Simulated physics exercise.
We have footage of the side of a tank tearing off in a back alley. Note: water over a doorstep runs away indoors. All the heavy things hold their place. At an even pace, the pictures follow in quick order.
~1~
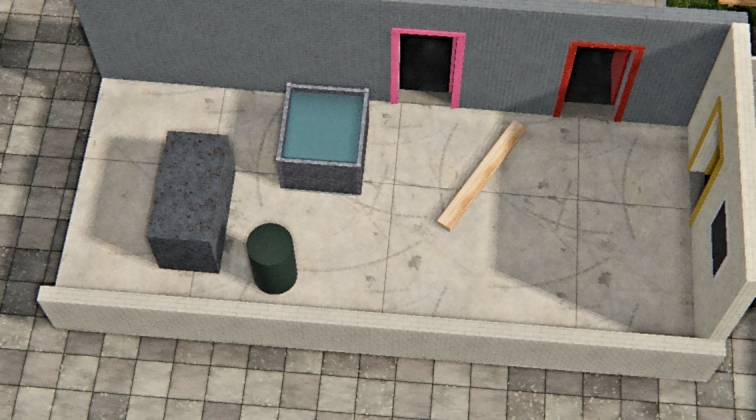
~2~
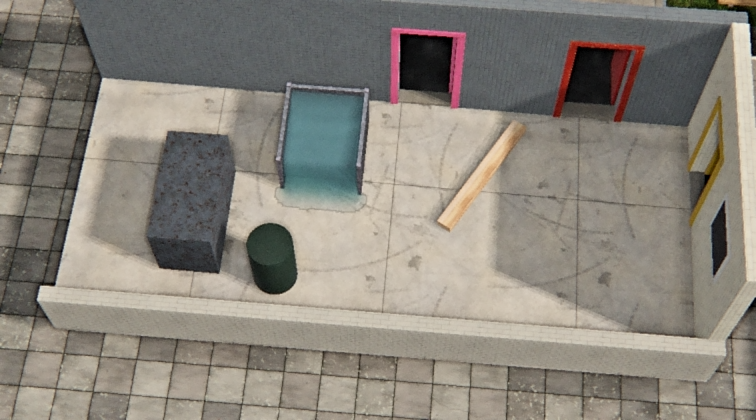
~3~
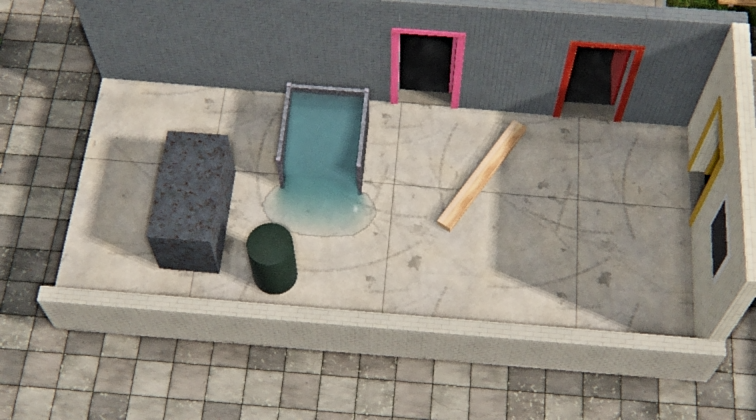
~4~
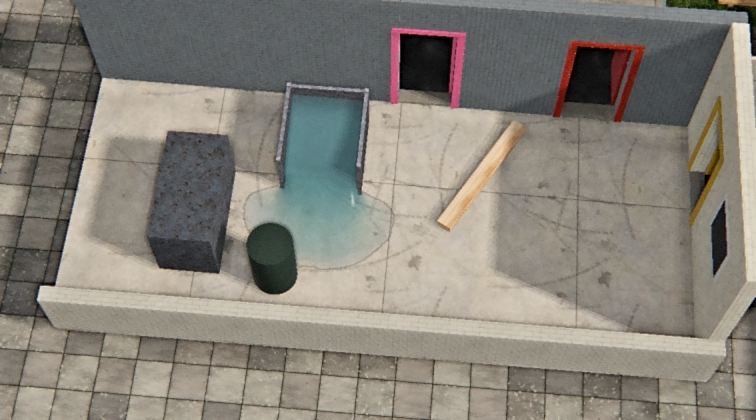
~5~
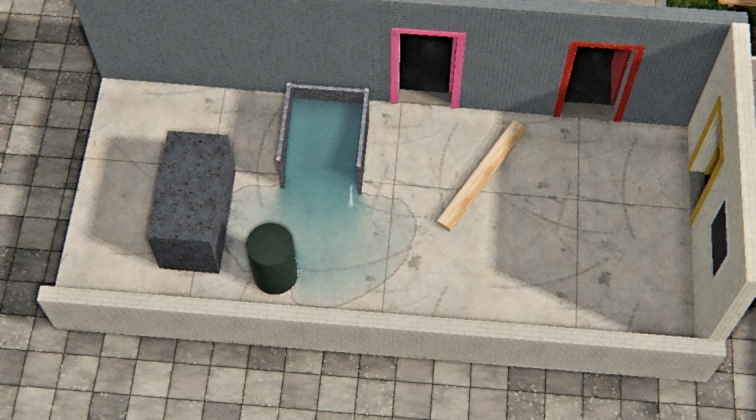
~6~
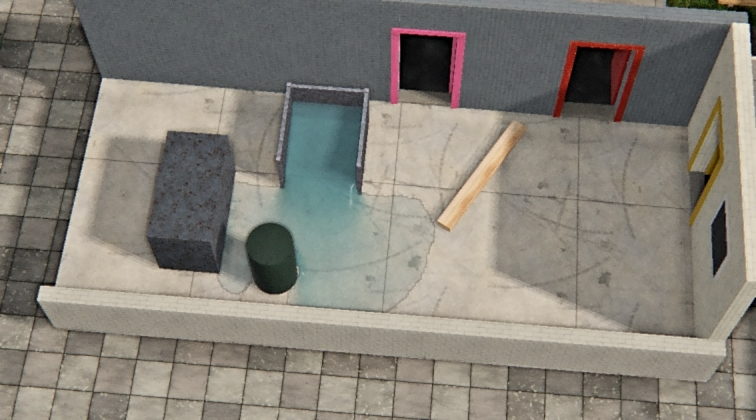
The clip opens on a walled concrete yard where still water fills a square tank between a dark stone block and a pink-framed doorway. The tank's near side gives way, and water pours through the gap, then spreads steadily across the floor, around the dark green cylinder and toward the wooden plank.
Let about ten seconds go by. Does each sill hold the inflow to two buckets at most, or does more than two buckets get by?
The yellow door lets more get by; the pink door keeps it to two at most; the red door keeps it to two at most.
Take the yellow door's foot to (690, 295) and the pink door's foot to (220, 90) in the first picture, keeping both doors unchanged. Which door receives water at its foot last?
Answer: The red-painted one.
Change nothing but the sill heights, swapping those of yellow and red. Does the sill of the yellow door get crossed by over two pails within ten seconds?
Note - yellow door: Safe.
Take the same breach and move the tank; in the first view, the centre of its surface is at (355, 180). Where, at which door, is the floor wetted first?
That is the one in yellow.
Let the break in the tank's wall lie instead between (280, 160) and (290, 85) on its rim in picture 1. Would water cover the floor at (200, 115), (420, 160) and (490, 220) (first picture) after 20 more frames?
Submerged, bone-dry, bone-dry.
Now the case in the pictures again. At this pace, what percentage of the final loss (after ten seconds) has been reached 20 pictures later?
Share gone: About 15 %.
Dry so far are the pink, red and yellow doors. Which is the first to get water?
It's the door marked yellow.
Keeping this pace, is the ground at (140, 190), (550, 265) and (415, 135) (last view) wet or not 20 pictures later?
First spot not wet, second soaked, third not wet.
A moment on, water covers 20 % of the floor; the yellow door not reached, the pink door not reached, the red door not reached.
Next, water covers 30 % of the floor; the yellow door not reached, the pink door not reached, the red door not reached.
Then, water covers 55 % of the floor; the yellow door wet at the sill, nothing in, the pink door not reached, the red door not reached.
Later, water covers 70 % of the floor; the yellow door under two buckets in, the pink door wet at the sill, nothing in, the red door wet at the sill, nothing in.
In the end, water covers 70 % of the floor; the yellow door over two buckets in, the pink door wet at the sill, nothing in, the red door wet at the sill, nothing in.
